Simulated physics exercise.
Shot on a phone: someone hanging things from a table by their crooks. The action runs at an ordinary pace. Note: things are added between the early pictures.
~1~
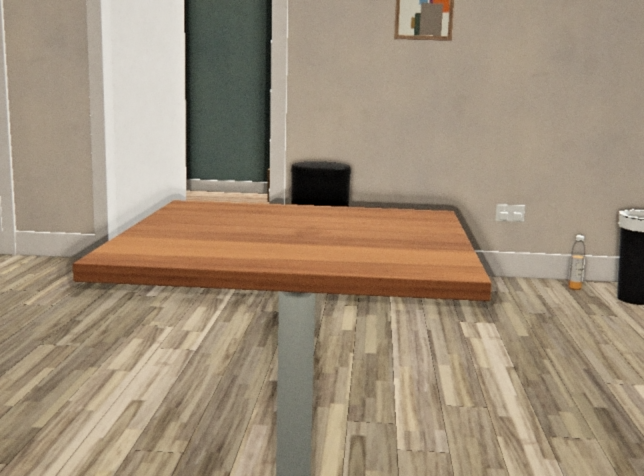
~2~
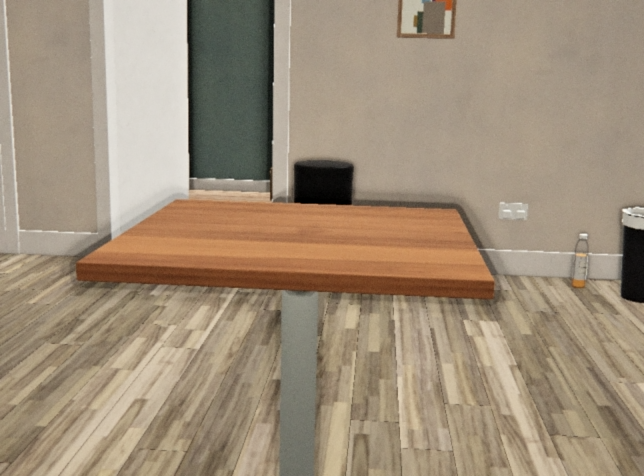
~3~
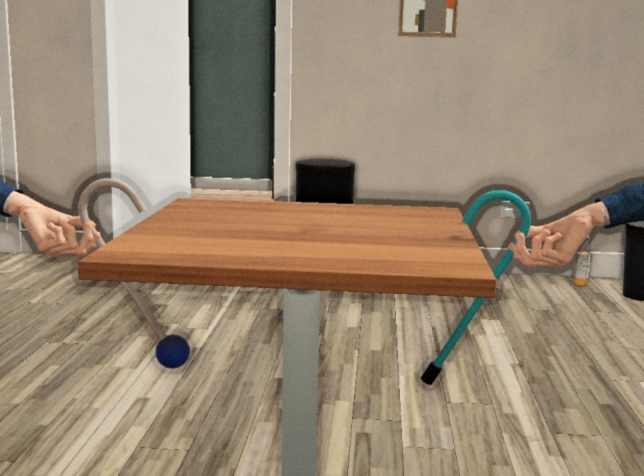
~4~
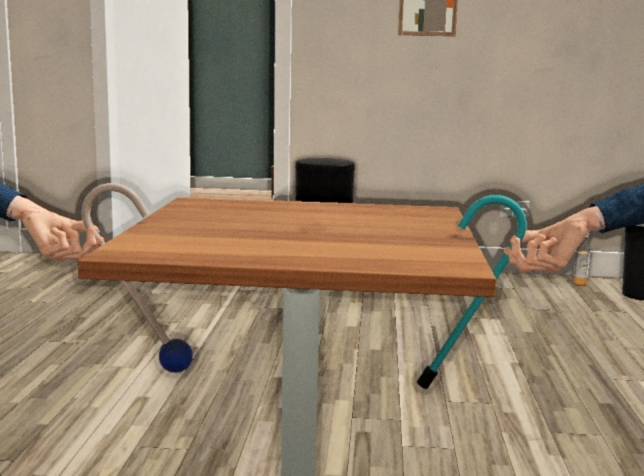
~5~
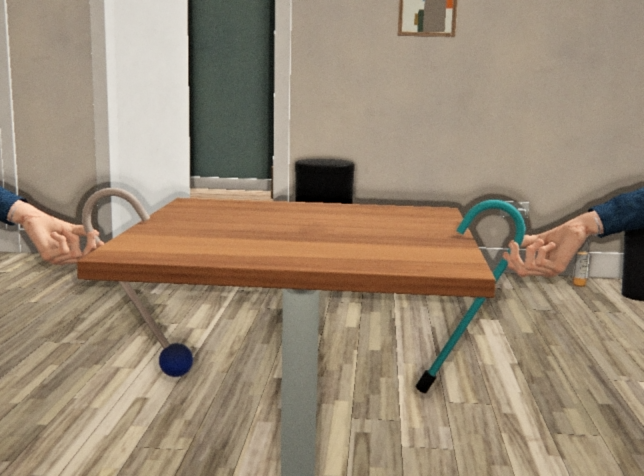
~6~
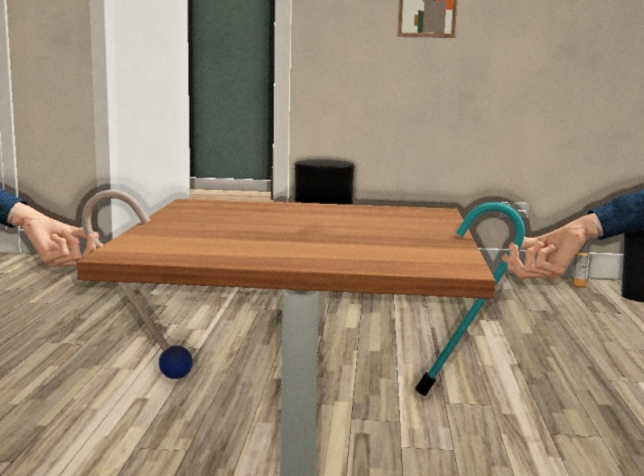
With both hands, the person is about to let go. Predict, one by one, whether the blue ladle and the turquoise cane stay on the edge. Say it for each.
As I see it, the blue ladle stays up; the turquoise cane stays up.
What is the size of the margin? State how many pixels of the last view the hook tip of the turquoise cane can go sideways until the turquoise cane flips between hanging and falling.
Shift: Approx. 12 px, direction right.
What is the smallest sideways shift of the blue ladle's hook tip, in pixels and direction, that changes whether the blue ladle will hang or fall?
Left by around 8 pixels.
Then, 0.32 s on from there, blue ladle at rest near (146, 283); turquoise cane at rest near (454, 296).
In the end, the blue ladle hangs from the table, near (147, 283); the turquoise cane hangs from the table, near (453, 296).
